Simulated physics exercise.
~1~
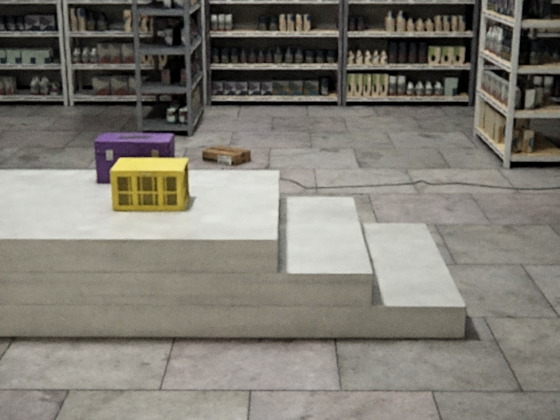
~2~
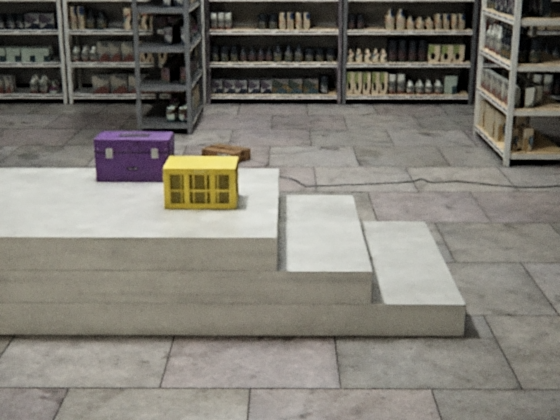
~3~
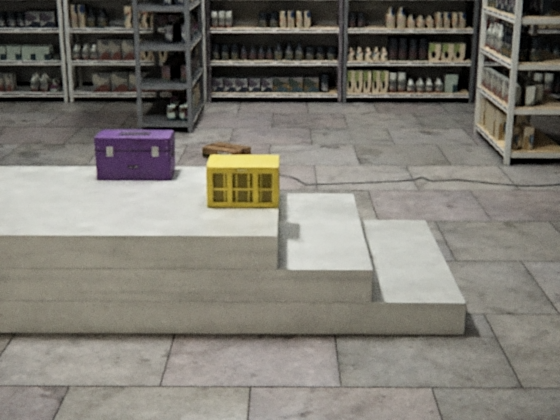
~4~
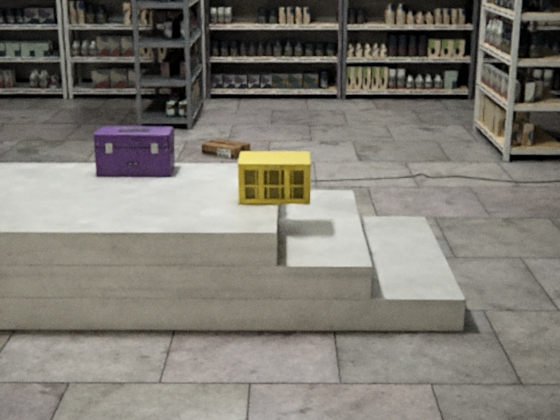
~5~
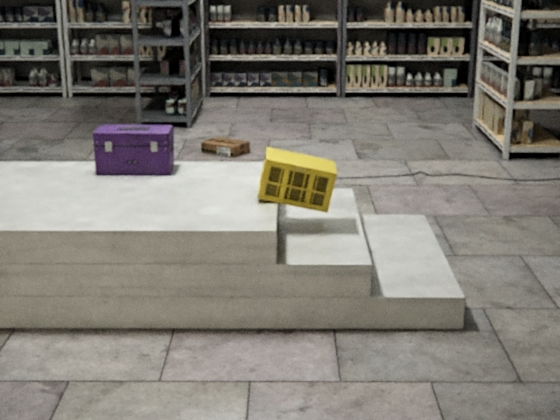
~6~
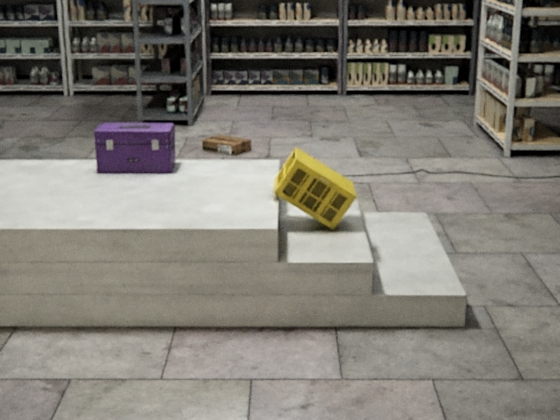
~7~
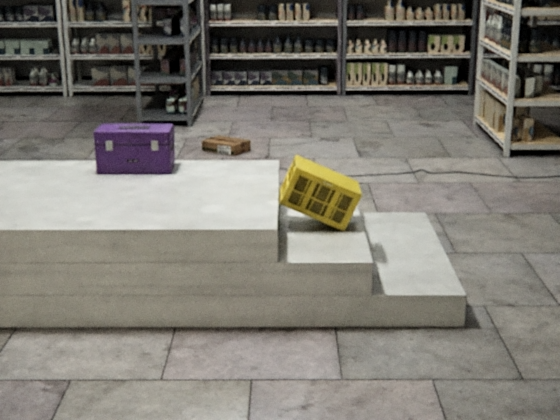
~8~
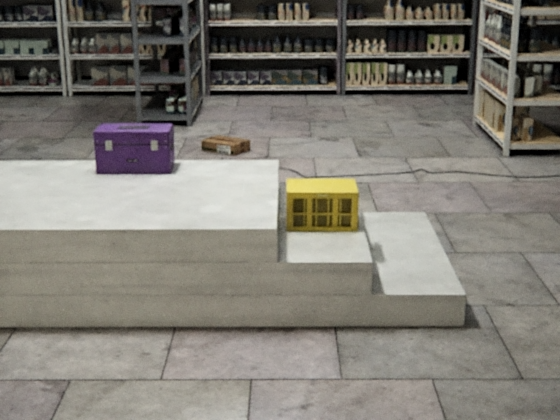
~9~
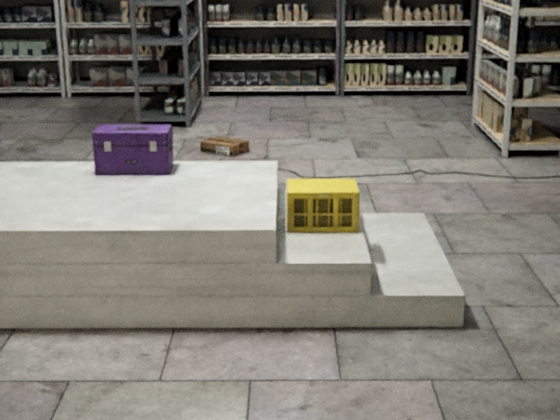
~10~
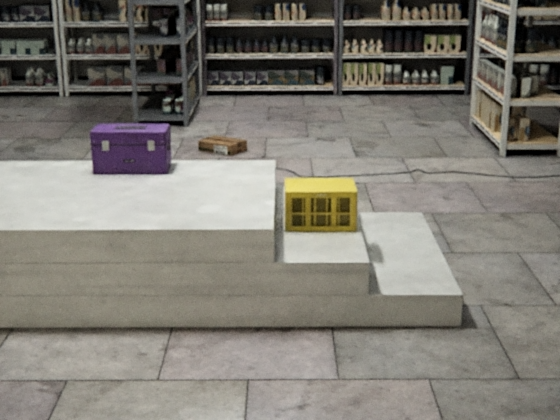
A yellow crate slides right off the top ledge, tips, and settles upright one step down.
